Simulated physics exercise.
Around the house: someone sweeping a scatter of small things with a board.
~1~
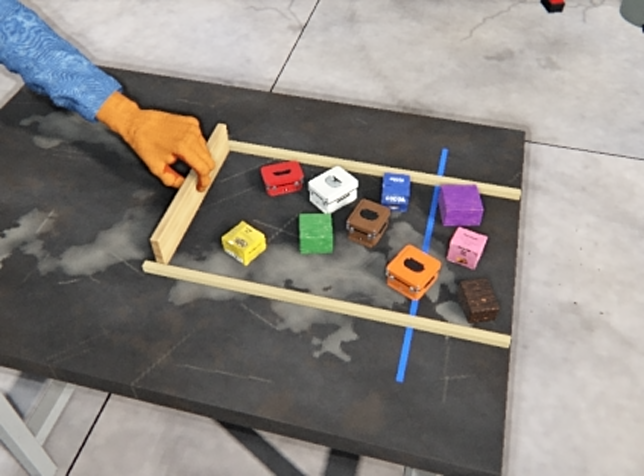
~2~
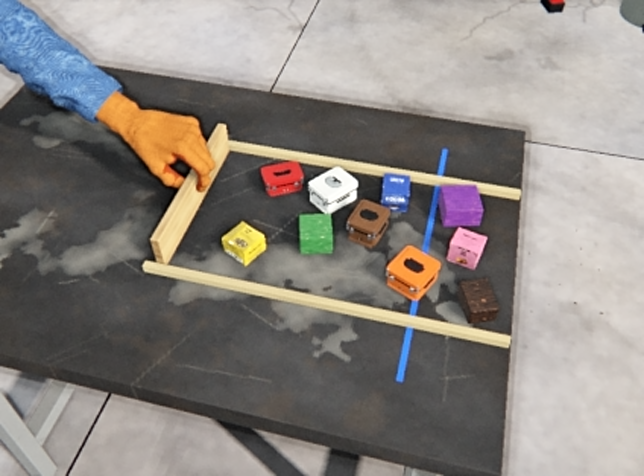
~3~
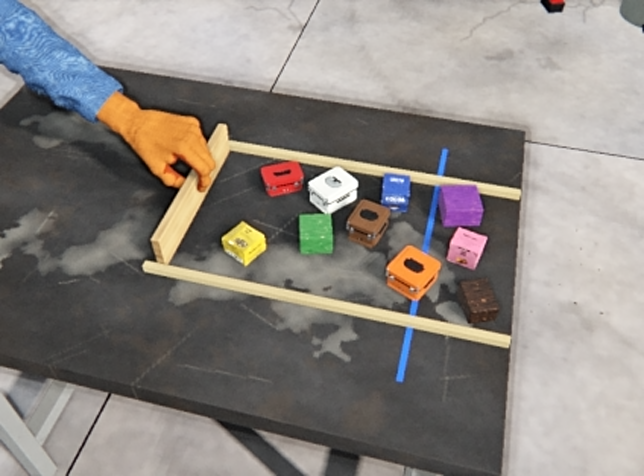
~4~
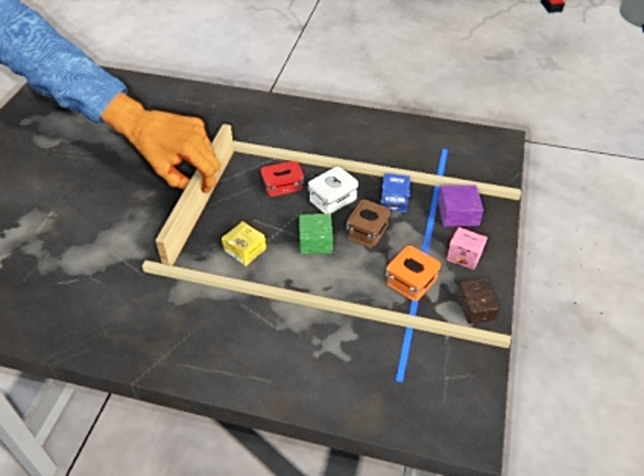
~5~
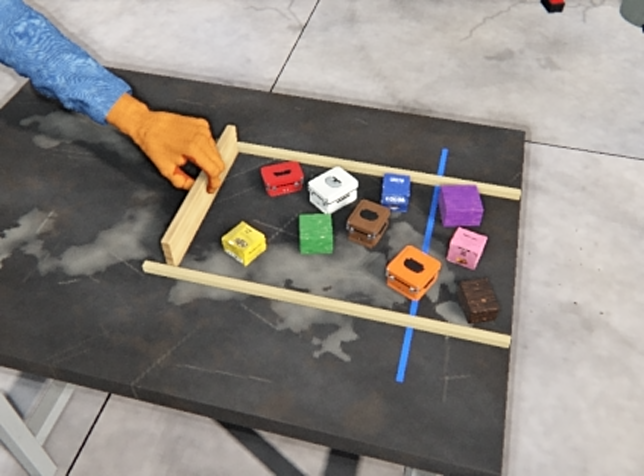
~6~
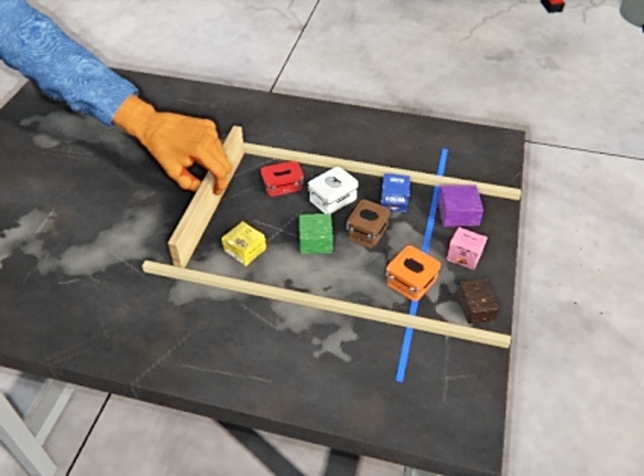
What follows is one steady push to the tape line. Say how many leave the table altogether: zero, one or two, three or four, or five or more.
In the end the number that fall off is zero.
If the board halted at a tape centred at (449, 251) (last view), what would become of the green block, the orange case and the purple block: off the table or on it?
The green block does not fall; the orange case is kept; the purple block tumbles off.
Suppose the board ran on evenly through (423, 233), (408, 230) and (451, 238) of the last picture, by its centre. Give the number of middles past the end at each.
It would be 0, 0 and 3.
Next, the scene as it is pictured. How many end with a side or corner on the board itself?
That makes 4.
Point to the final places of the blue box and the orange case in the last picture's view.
First (480, 206), then (478, 288).
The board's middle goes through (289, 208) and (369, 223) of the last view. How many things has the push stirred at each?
First 4, then 8.
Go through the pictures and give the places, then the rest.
The first picture shows black block (477, 301); pink box (467, 248); purple block (460, 205); board (194, 190); tape (426, 247).
The second picture shows pink box (466, 249); orange case (413, 274).
The third picture shows purple block (460, 205); yellow box (244, 244).
The fourth picture shows black block (477, 301); red case (282, 180).
The fifth picture shows pink box (466, 249); board (204, 192).
The sixth picture shows black block (477, 301); pink box (466, 249); purple block (460, 205); board (210, 193); tape (426, 247).
Soon after, none off yet; black block at rest near (477, 301); pink box at rest near (466, 249); purple block at rest near (460, 205).
In the end, the number that fall off is zero.
